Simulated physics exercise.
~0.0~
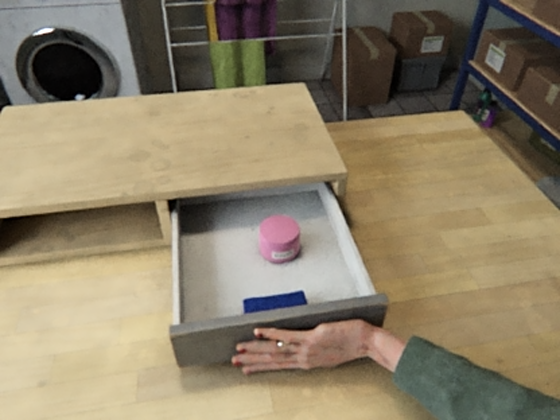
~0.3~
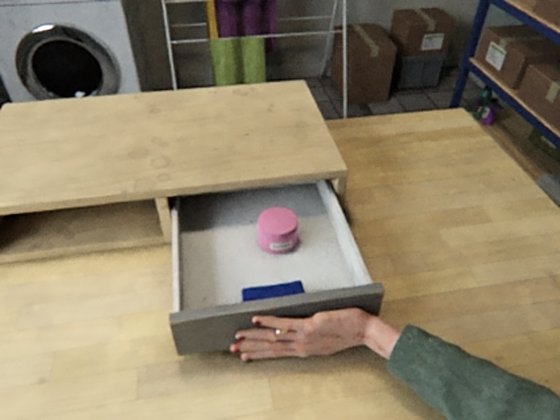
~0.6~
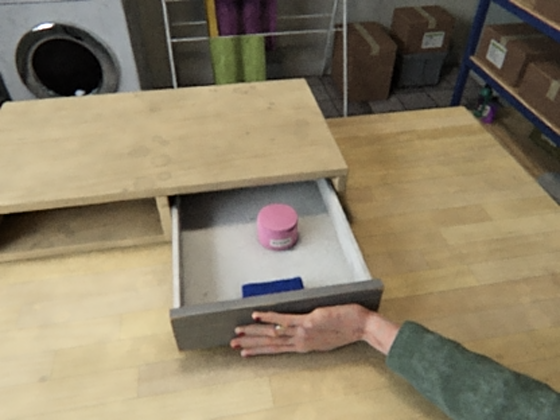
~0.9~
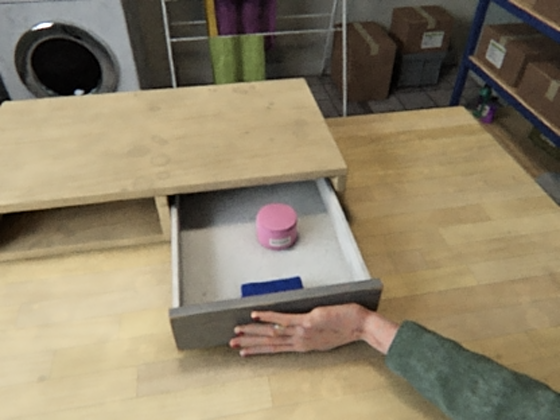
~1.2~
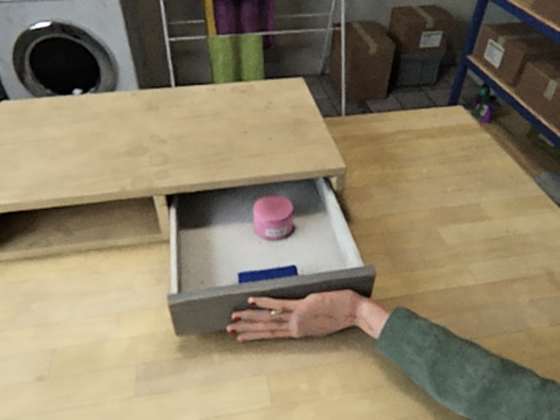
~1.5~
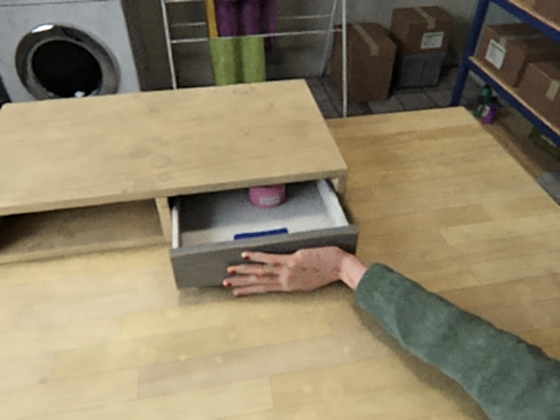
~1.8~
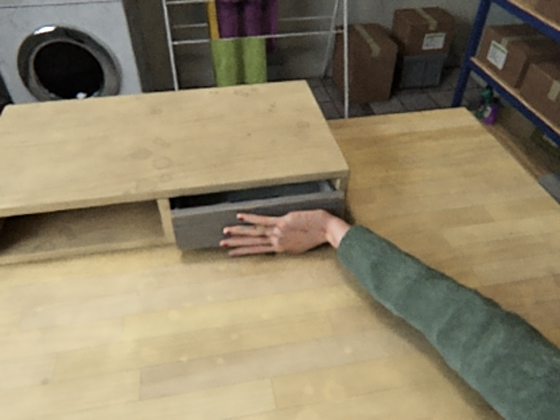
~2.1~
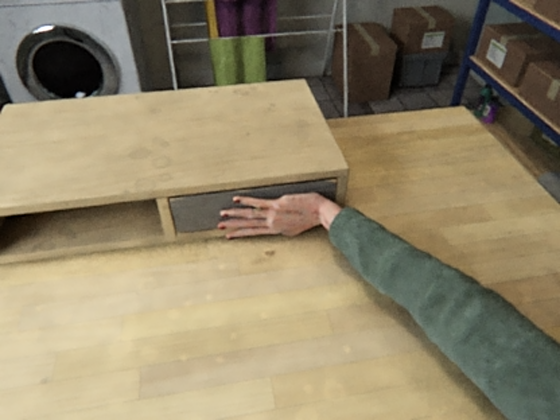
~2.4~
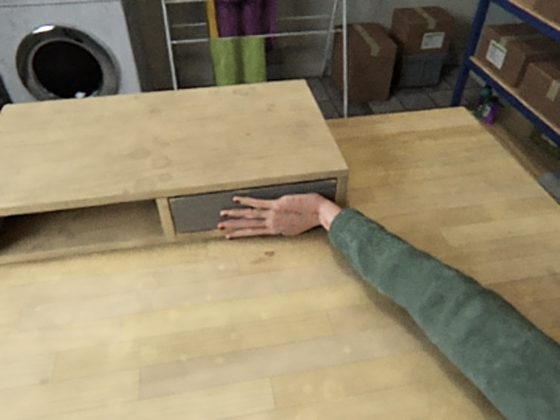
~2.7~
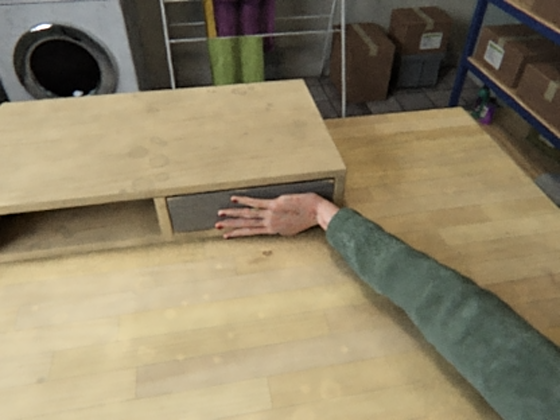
A hand in a green sleeve pushed in an open gray drawer holding a pink jar and a blue sponge, sliding it into a low wooden chest on a table until it closed flush, hiding both items, and the hand stayed resting against its front.
